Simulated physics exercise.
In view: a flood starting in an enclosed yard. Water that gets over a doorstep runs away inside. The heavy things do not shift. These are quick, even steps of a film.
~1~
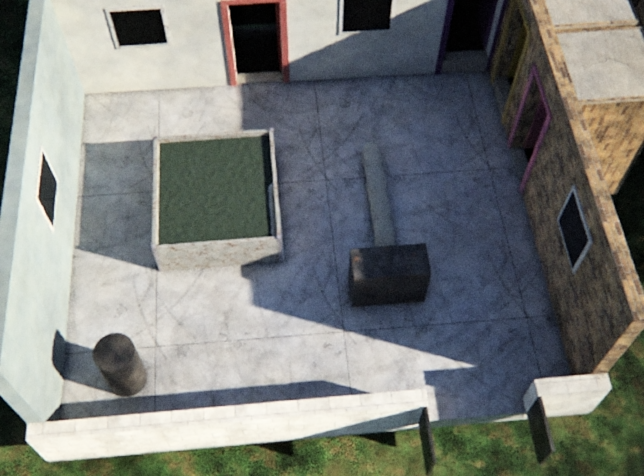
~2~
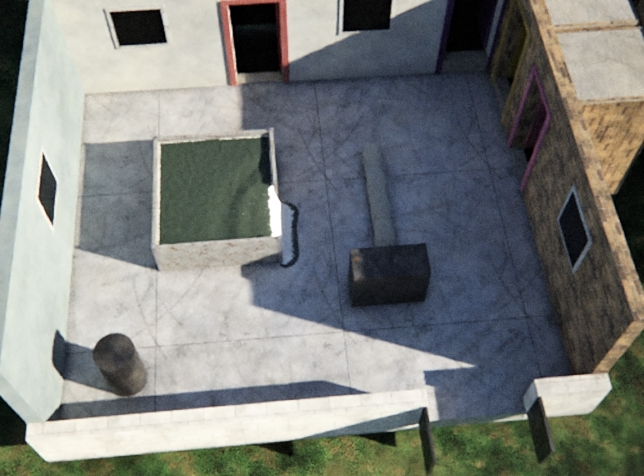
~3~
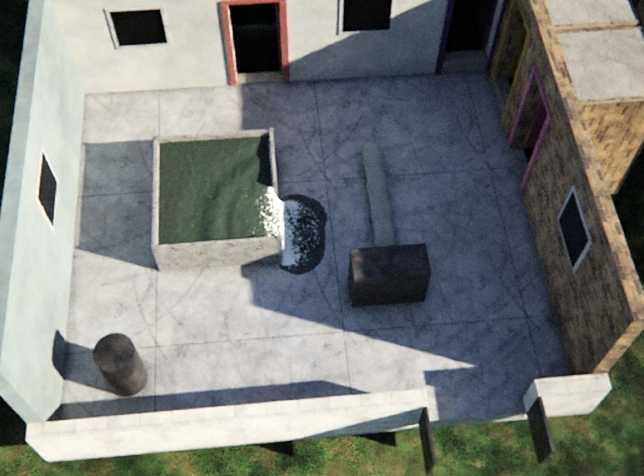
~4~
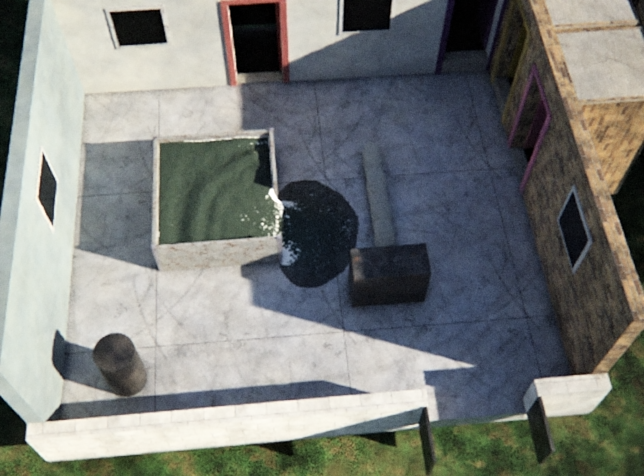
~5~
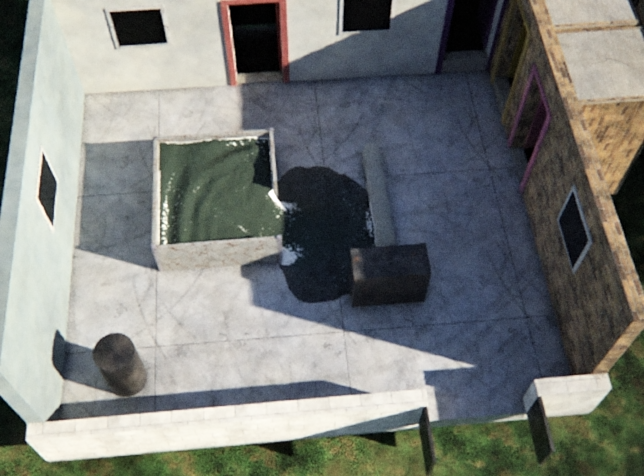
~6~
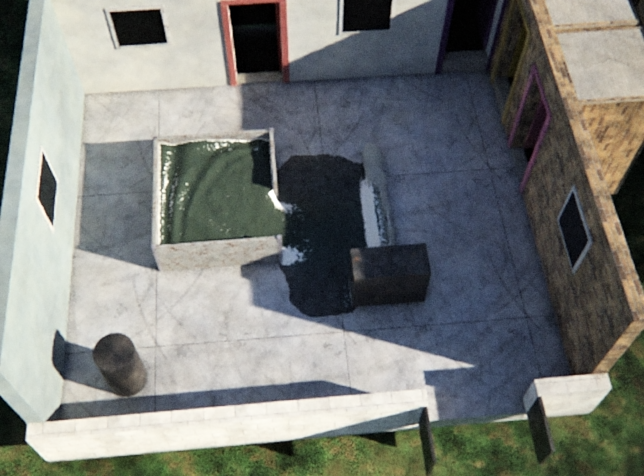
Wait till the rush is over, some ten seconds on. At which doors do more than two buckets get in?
The purple door stays under that; the pink door takes more than that; the red door takes more than that; the yellow door stays under that.
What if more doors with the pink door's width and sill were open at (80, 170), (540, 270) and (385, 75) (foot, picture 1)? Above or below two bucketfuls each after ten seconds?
As listed: Takes less, takes more, passes that mark.
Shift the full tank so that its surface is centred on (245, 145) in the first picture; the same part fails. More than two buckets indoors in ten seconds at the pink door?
The pink door lets more in.
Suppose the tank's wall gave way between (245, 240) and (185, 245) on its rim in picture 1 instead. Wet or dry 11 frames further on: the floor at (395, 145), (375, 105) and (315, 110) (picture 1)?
One after the other: Free of water, clear, dry.
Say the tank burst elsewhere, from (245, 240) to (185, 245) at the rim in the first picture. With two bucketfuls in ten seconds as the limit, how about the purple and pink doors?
My reading: The purple door holds, the pink door lets less in.
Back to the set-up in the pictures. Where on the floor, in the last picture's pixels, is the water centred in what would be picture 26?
Roughly at (308, 213).
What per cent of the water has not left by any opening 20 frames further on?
Near 98 in a hundred.
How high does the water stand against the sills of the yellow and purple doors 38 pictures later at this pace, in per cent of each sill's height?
About 60 and 40 per cent.
A moment on, water covers 15 % of the floor; the purple door not reached, the pink door not reached, the red door not reached, the yellow door not reached.
Next, water covers 35 % of the floor; the purple door not reached, the pink door not reached, the red door not reached, the yellow door not reached.
Then, water covers 50 % of the floor; the purple door wet at the sill, nothing in, the pink door under two buckets in, the red door under two buckets in, the yellow door wet at the sill, nothing in.
Later, water covers 70 % of the floor; the purple door wet at the sill, nothing in, the pink door over two buckets in, the red door over two buckets in, the yellow door wet at the sill, nothing in.
In the end, water covers 95 % of the floor; the purple door wet at the sill, nothing in, the pink door over two buckets in, the red door over two buckets in, the yellow door wet at the sill, nothing in.
